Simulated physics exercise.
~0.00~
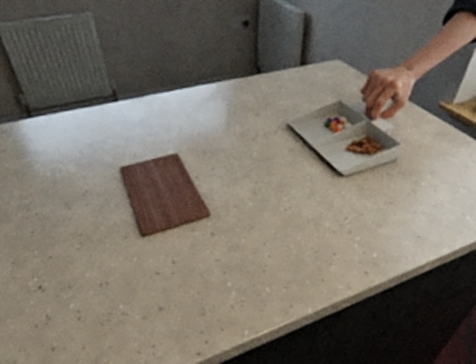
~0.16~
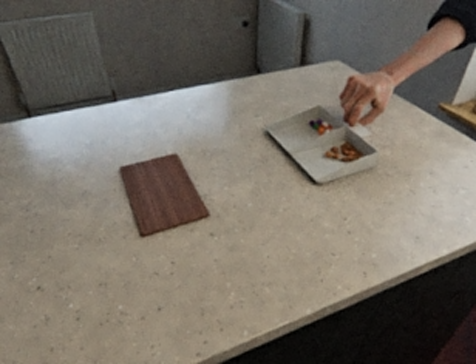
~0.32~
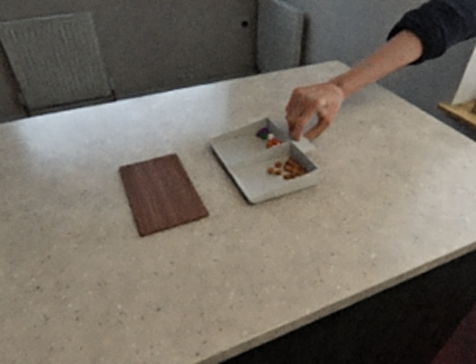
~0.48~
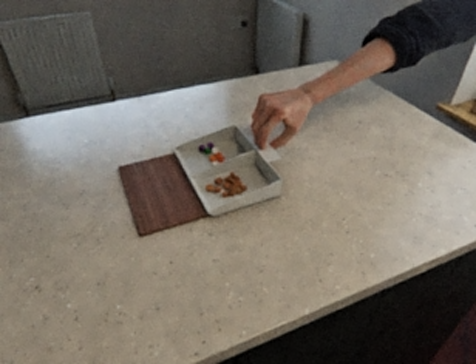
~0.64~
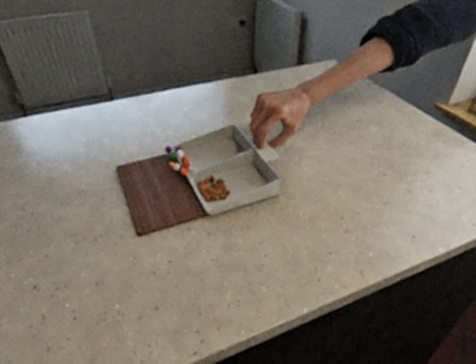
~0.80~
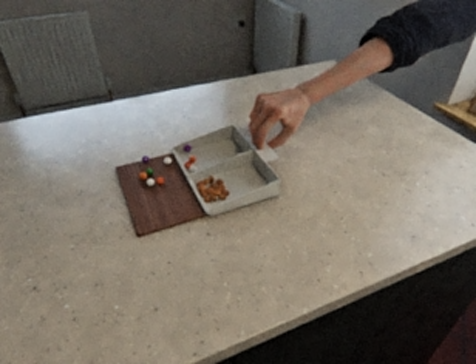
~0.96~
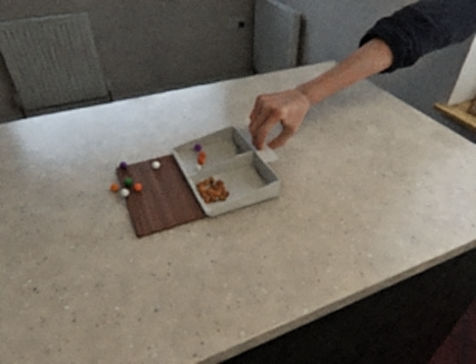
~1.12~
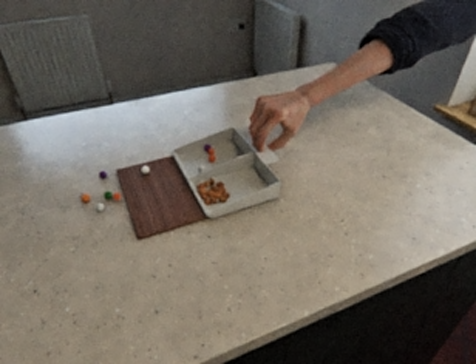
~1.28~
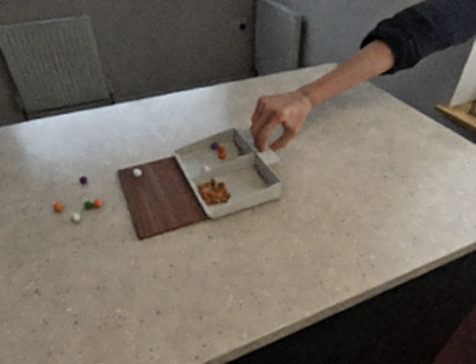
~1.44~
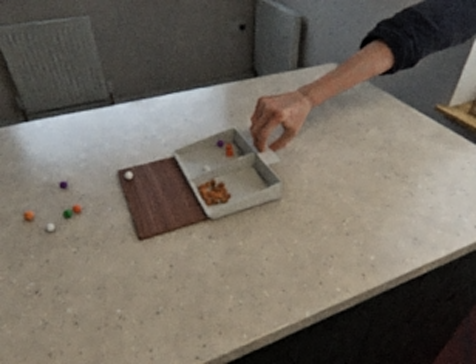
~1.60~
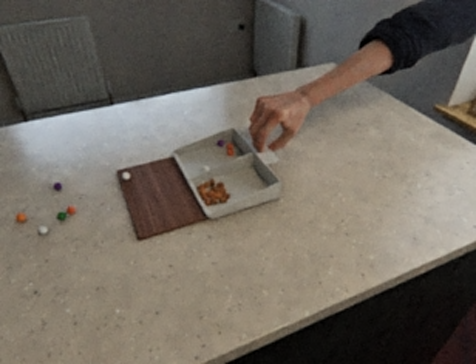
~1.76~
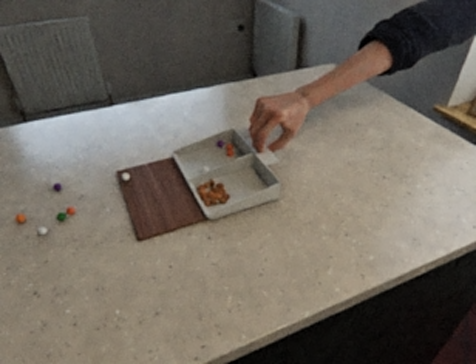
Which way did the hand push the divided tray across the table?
The hand pushed the tray to the left, until it reached the flat board.
A hand slid a divided tray left across a table until it stopped against a flat reddish-brown board. Most of the colourful balls in the back section spilled over the board and onto the table, while the orange-brown pieces in front stayed inside.
